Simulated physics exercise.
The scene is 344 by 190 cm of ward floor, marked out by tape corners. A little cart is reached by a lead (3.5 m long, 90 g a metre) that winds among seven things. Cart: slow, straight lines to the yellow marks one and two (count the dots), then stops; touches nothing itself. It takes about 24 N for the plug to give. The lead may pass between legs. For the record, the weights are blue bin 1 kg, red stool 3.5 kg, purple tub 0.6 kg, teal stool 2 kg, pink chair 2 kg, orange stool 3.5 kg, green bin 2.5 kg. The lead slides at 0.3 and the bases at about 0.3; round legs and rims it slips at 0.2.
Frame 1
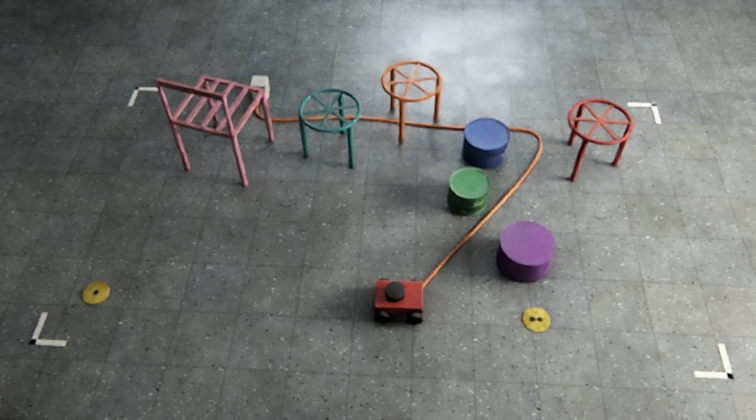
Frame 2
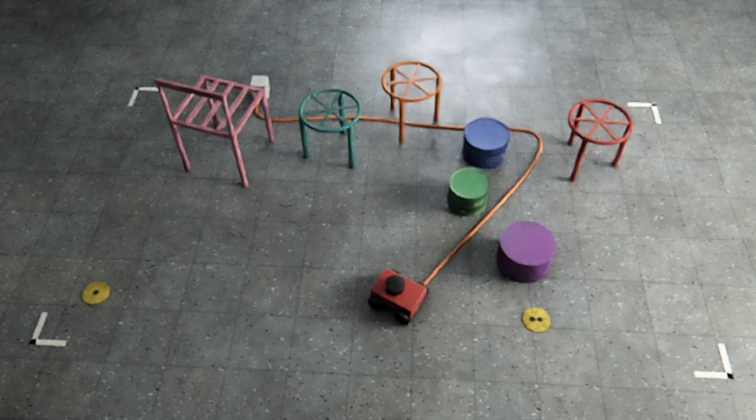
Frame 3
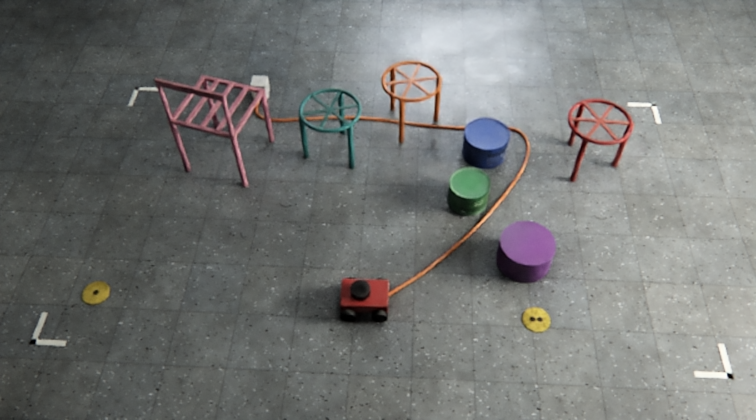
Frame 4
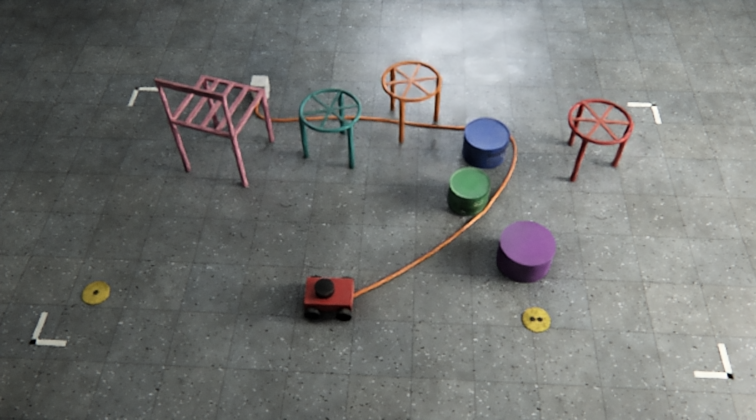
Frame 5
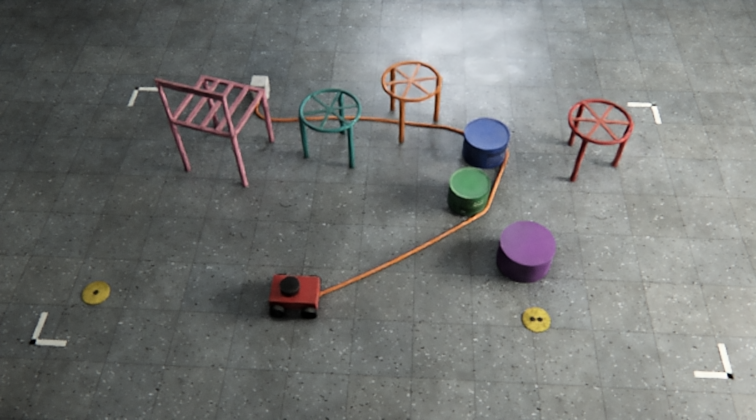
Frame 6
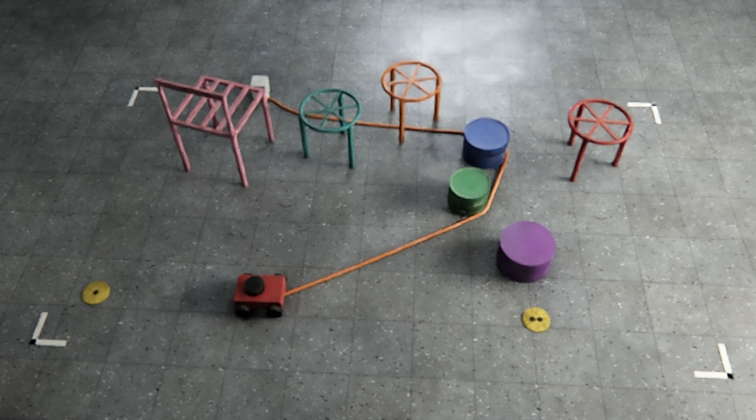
On a grey tiled floor, a red cart moves left, pulling an orange lead against bins.
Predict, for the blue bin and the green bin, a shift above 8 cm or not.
Outcome: Blue bin: Out of position; green bin: Out of position.
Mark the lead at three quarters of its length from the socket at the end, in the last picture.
(372, 279), approximately.
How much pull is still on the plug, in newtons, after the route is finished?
It ends up near 0 N.
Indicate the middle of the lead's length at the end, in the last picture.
Approximate pixel position: (416, 217).
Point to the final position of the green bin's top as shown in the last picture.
Near (418, 182).
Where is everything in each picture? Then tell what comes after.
The first picture shows blue bin (487, 133); green bin (470, 183); marks (96, 293) (536, 320); lead runs through (521, 181) (447, 258); cart (409, 305).
In the second picture, lead runs through (447, 259); cart (407, 304).
In the third picture, lead runs through (429, 268); cart (375, 303).
In the fourth picture, lead runs through (400, 272); cart (340, 301).
In the fifth picture, lead runs through (368, 273); cart (306, 299).
The sixth picture shows blue bin (487, 133); green bin (470, 183); lead runs through (454, 226) (336, 275); cart (272, 298).
Next, cart at (121, 291), 5 N at the fixed end; blue bin 43 cm off its start, green bin 22 cm off its start.
Then, cart at (232, 300), lead slack at the fixed end; blue bin 48 cm off its start, green bin 29 cm off its start.
After that, cart at (391, 309), lead slack at the fixed end; blue bin 48 cm off its start at (410, 150), green bin 29 cm off its start at (418, 182).
Later, cart at (536, 318), lead slack at the fixed end; blue bin 48 cm off its start, green bin 29 cm off its start.
At the end, cart at (536, 318), lead slack at the fixed end; blue bin 48 cm off its start at (410, 150), green bin 29 cm off its start at (418, 182).
